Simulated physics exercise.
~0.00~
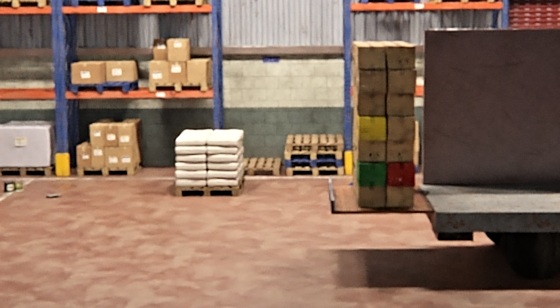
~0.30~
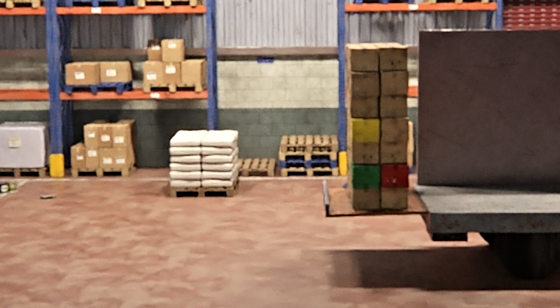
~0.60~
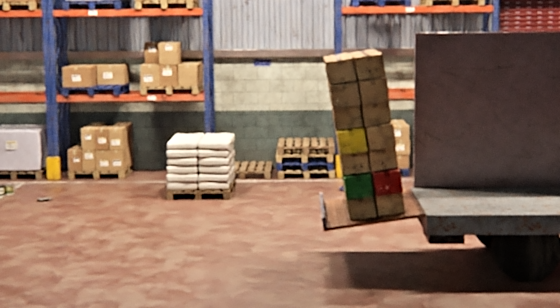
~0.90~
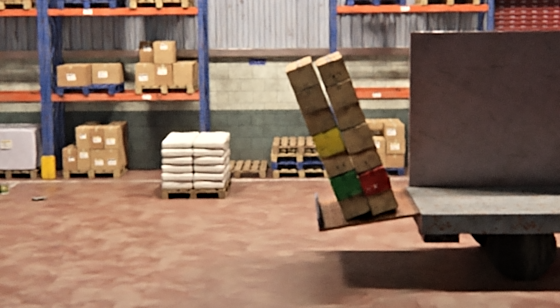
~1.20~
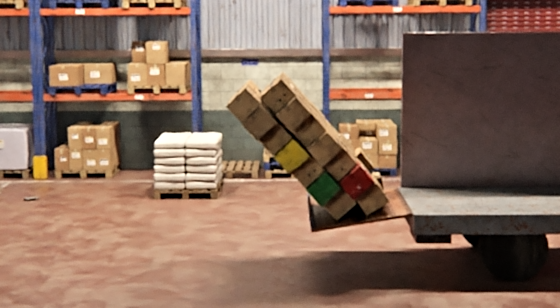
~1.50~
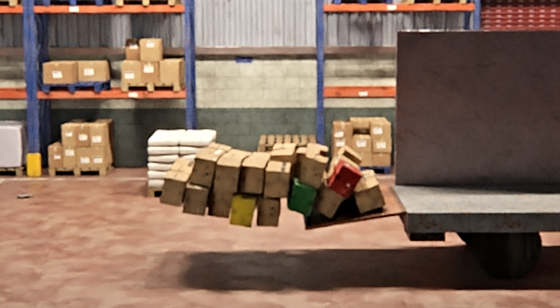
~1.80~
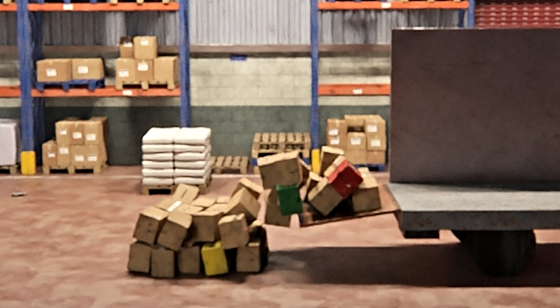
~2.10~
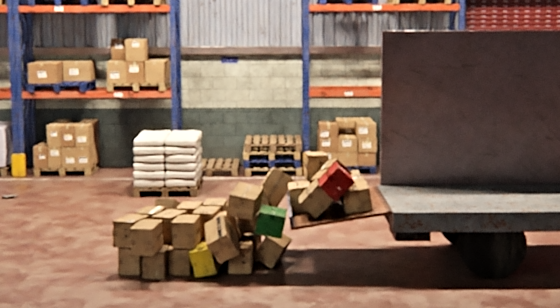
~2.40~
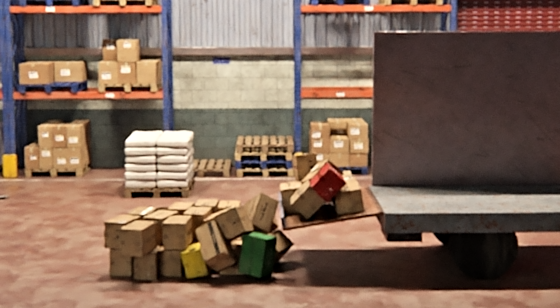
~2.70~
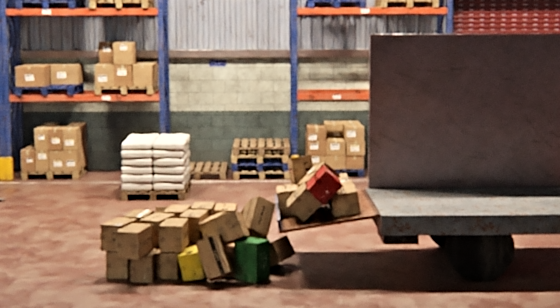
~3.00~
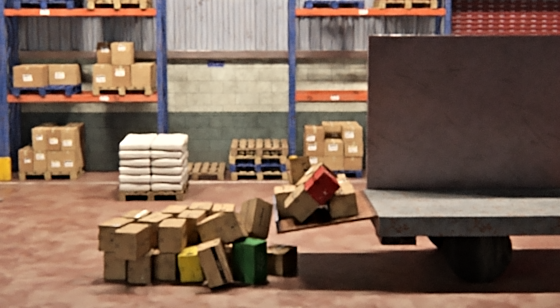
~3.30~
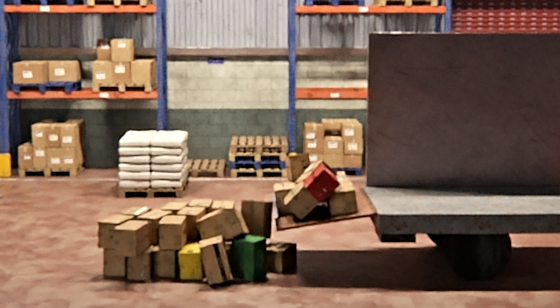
Stacked cartons leaning left as a lorry's tail lift dips, then toppling into a heap, the red one staying on the platform.
